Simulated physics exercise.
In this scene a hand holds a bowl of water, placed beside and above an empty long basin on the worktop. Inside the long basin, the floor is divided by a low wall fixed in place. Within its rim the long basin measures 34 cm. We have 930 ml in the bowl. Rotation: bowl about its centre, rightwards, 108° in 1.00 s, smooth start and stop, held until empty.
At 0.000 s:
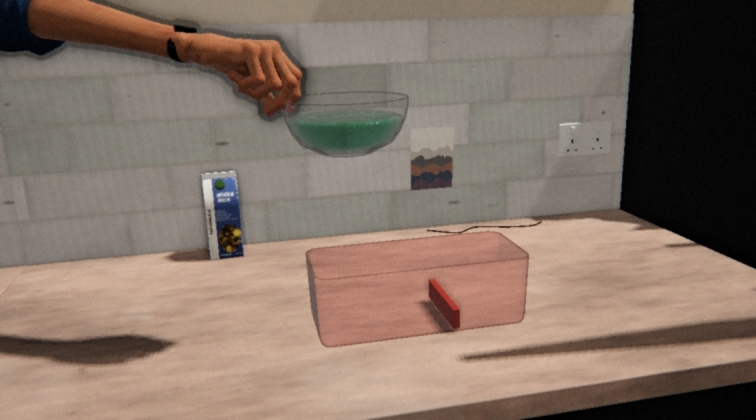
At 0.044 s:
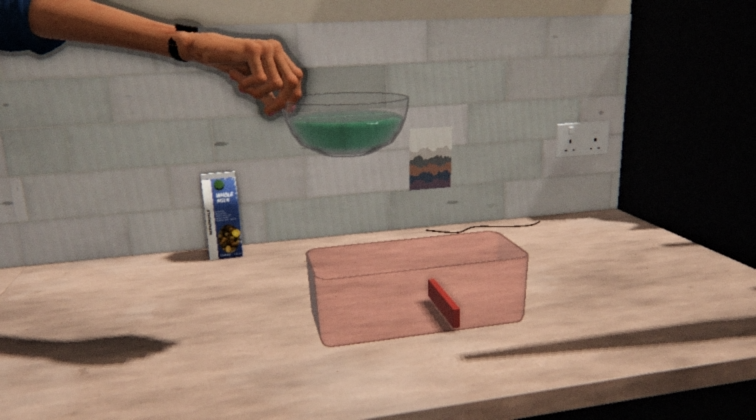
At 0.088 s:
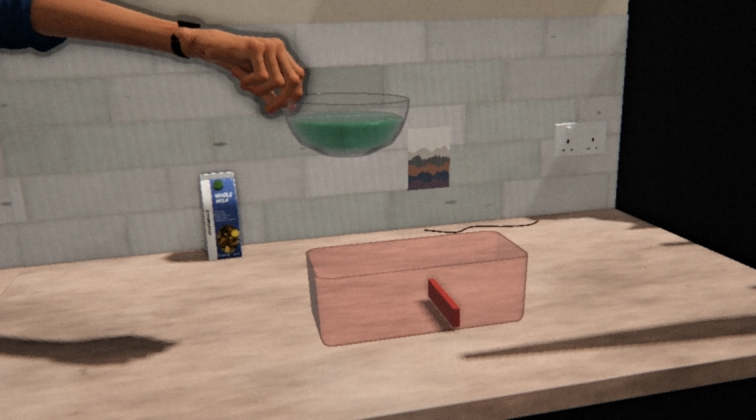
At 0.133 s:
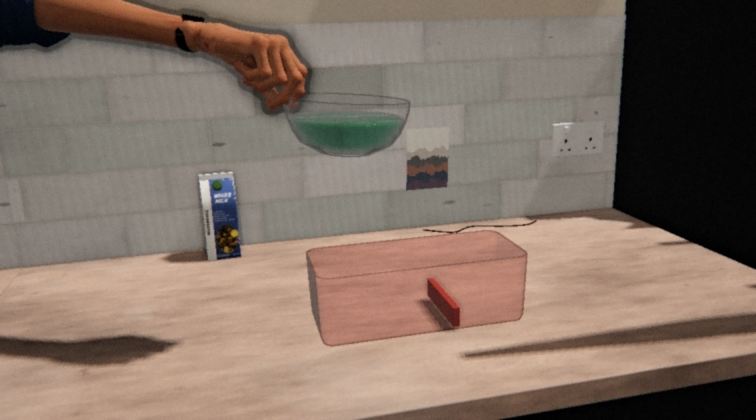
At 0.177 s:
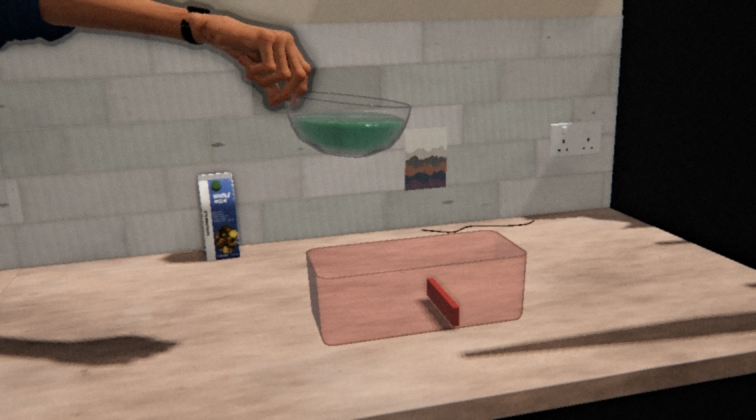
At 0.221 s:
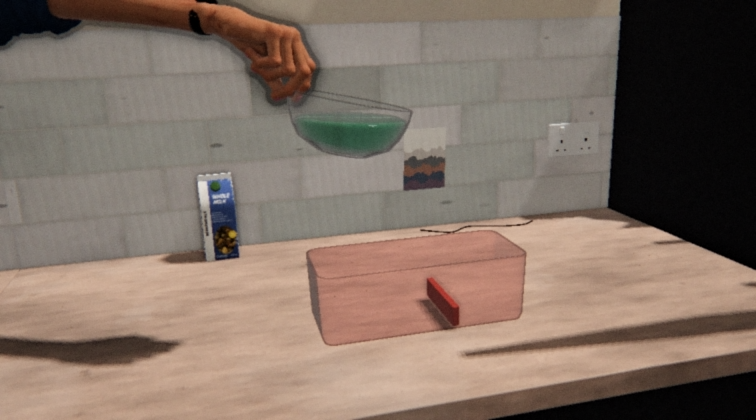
A hand reaching in from the upper left holds a clear glass bowl of green liquid above a see-through pinkish basin on a pale wooden worktop, seen from the front and slightly above. A red block sits in the basin, with a small carton behind to the left and a white socket on the tiled wall at right. The bowl tilts slightly rightward, gradually, while the view shifts very slightly.
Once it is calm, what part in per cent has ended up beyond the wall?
About 43 per cent ends up there.
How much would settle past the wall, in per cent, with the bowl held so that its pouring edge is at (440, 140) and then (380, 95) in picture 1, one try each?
Near 55 in a hundred on the first go and near 20 in a hundred on the second.
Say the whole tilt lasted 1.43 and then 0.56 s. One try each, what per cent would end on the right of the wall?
It comes to 55 per cent, and then 40 per cent.
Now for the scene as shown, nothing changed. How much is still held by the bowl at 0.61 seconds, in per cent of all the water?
Fraction remaining: Approx. 42 per cent.
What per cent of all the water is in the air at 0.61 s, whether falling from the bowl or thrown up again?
Around 50 in a hundred.
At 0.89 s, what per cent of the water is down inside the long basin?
My estimate is about 84 percent.
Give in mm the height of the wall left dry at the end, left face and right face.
Roughly 16 mm on the left side and roughly 8 mm on the right.
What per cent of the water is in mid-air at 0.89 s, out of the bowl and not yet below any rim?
Airborne share: Near 14 %.
By 0.61 s the tilt is 71° and 42 per cent is still to pour, 1 is left of the wall and 6 right of it.
By 0.89 s the tilt is 105° and 2 per cent is still to pour, 33 is left of the wall and 51 right of it.
By 1.18 s the tilt is 108° and 0 per cent is still to pour, 50 is left of the wall and 47 right of it.
By 1.50 s the tilt is 108° and 0 per cent is still to pour, 54 is left of the wall and 43 right of it.
At rest 55 per cent lies left of the wall, 43 right of it and 3 outside.
